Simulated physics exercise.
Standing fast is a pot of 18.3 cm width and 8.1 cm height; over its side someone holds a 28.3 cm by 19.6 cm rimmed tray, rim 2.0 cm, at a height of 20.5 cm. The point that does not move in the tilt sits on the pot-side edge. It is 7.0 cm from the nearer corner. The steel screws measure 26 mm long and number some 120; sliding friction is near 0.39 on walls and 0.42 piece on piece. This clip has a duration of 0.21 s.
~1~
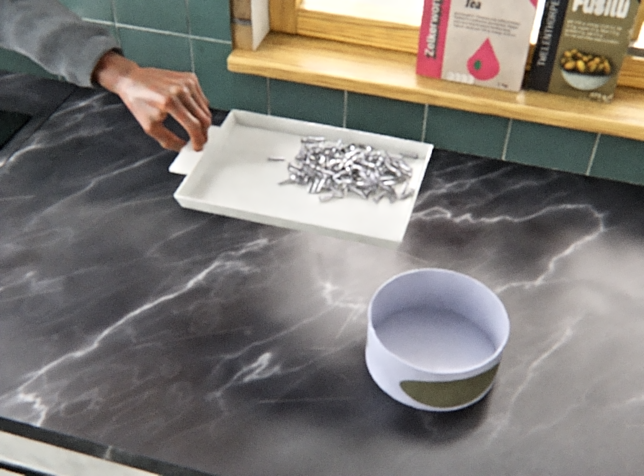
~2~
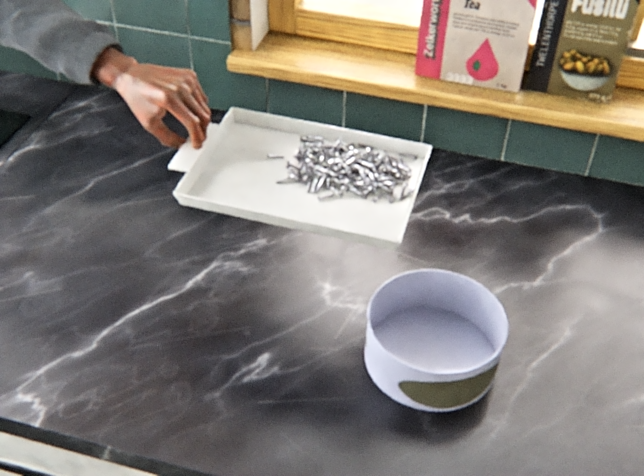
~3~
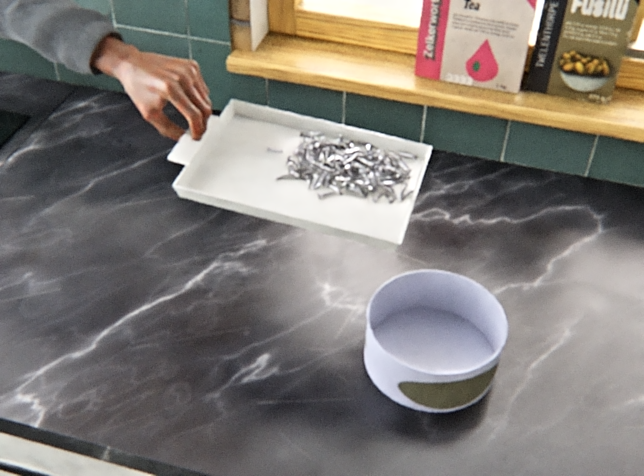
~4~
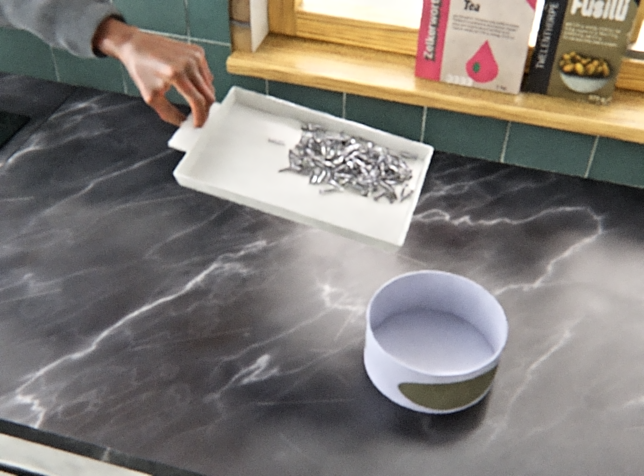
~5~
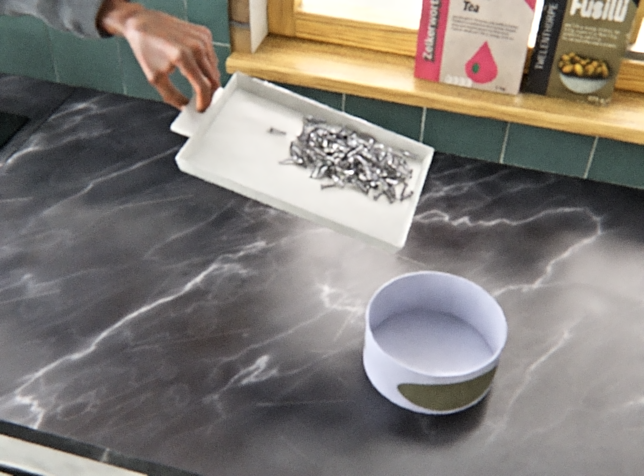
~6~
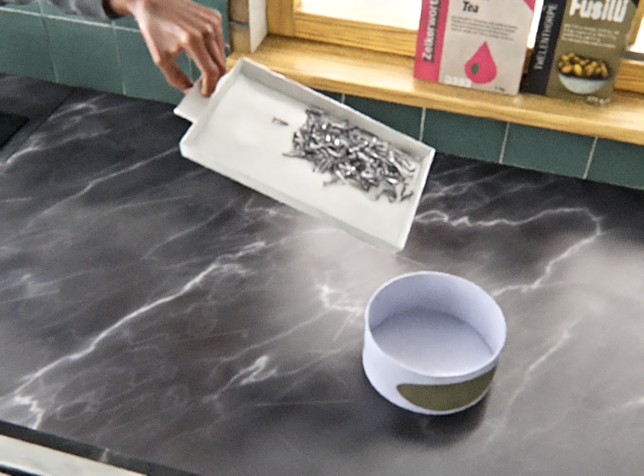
On a dark marbled kitchen counter, a hand gripped a white tray of small metal pieces and gradually raised its left end, tilting it toward the lower right, while a round pot stood still nearby.
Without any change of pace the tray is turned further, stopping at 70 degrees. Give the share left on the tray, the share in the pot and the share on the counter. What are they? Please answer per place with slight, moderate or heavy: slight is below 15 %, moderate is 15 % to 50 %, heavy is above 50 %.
Per place: Tray moderate, pot moderate, counter moderate.
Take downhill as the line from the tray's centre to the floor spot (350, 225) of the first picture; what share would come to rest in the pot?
Something like 75 per cent of the pieces.
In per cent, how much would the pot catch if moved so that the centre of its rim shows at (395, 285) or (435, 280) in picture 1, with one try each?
I'd say some 35 per cent for the first and some 65 per cent for the second.
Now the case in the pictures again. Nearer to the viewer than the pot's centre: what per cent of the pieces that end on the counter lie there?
About 0 per cent.
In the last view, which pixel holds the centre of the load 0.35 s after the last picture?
The middle of the load should be at about (415, 179) by then.
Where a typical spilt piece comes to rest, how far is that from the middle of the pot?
Close to 16 cm, give or take.
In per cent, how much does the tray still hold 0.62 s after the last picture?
Roughly 45 percent of the load, I'd say.
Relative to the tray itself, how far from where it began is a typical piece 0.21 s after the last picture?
Displacement on the tray: Roughly 3 cm.
Then, 0.21 s after the last picture, tilt 45 degrees; the tray holds 100 %, the pot 0 %.
Then, 0.35 s after the last picture, tilt 62 degrees; the tray holds 100 %, the pot 0 %.
Then, 0.62 s after the last picture, tilt 70 degrees; the tray holds 45 %, the pot 25 %.
In the end, tray 30 %, pot 35 %, counter 30 %.
